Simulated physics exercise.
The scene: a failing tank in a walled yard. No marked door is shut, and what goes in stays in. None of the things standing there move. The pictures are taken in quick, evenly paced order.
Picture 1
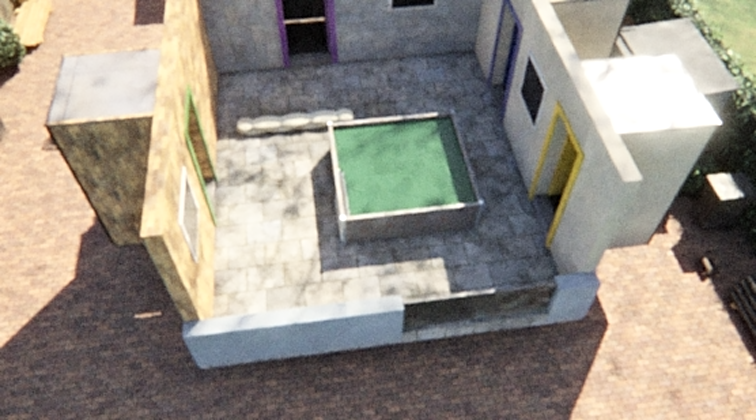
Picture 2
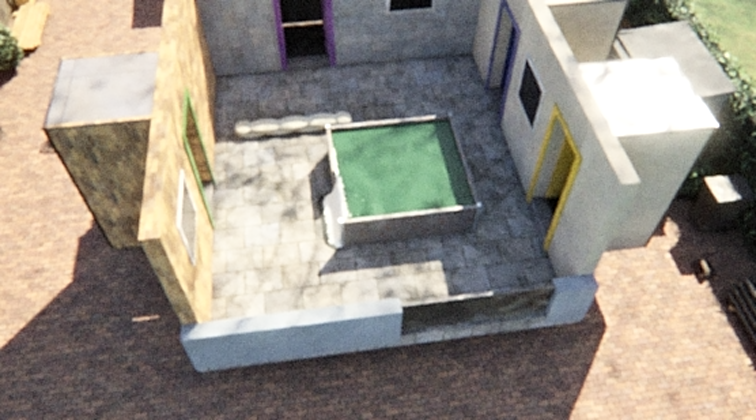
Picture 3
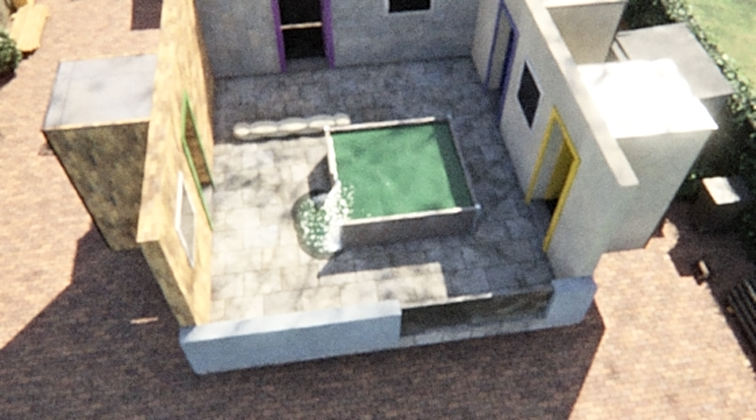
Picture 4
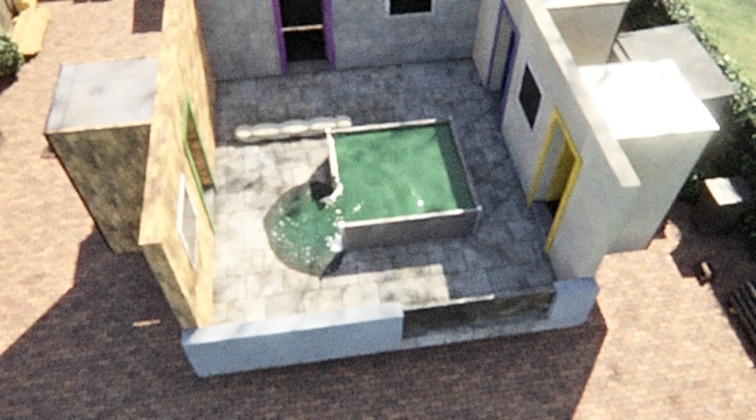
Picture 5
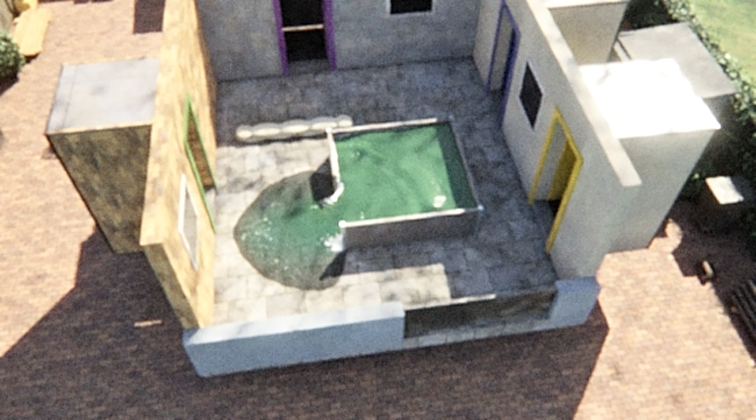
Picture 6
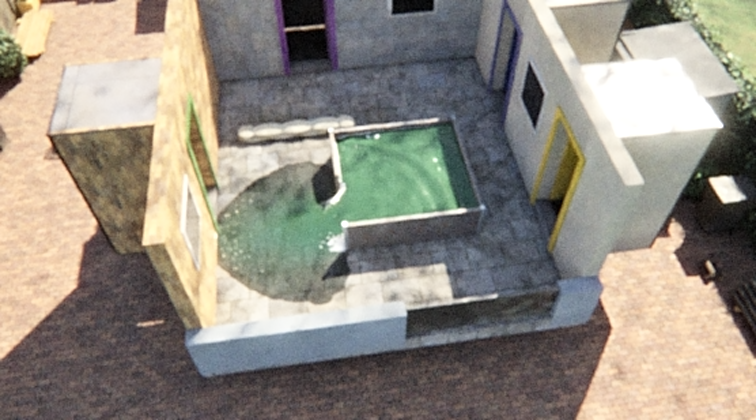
A roofless walled yard with a grey paved floor is seen from high above, with reddish brick paving around it. Inside stands a raised square tank of green water, with a yellow doorframe at right, a green one at left, a purple one at the back and a low pale wall in front. The tank's left side opens and green water pours out, spreading leftward across the floor, while the camera stays nearly still.
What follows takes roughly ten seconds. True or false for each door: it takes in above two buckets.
The yellow door, false; the purple door, false; the green door, true; the blue door, false.
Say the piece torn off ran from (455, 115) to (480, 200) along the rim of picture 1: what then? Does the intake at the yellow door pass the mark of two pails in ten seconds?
Then: The yellow one goes over.
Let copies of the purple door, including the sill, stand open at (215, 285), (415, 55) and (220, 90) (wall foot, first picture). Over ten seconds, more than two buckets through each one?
In the listed order: Tops the limit, stays within it, stays within it.
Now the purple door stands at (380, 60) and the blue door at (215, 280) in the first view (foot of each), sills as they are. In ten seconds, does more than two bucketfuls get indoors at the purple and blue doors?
Looking at it, purple fails to reach the limit, and blue tops the limit.
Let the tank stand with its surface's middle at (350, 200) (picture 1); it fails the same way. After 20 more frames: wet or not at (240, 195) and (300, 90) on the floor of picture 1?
The first spot is inundated and the second is left dry.
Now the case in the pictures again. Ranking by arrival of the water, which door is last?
Answer - the blue one.
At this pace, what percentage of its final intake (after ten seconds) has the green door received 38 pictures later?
It would be roughly 100 percent of the ten-second total.
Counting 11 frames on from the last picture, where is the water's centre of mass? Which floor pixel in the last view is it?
The spot I would choose is (351, 214).
A moment on, water covers 20 % of the floor; the yellow door not reached, the purple door not reached, the green door under two buckets in, the blue door not reached.
Next, water covers 25 % of the floor; the yellow door not reached, the purple door not reached, the green door over two buckets in, the blue door not reached.
Then, water covers 45 % of the floor; the yellow door not reached, the purple door not reached, the green door far over two buckets in, the blue door not reached.
Later, water covers 85 % of the floor; the yellow door wet at the sill, nothing in, the purple door wet at the sill, nothing in, the green door far over two buckets in, the blue door not reached.
In the end, water covers 95 % of the floor; the yellow door wet at the sill, nothing in, the purple door wet at the sill, nothing in, the green door far over two buckets in, the blue door wet at the sill, nothing in.
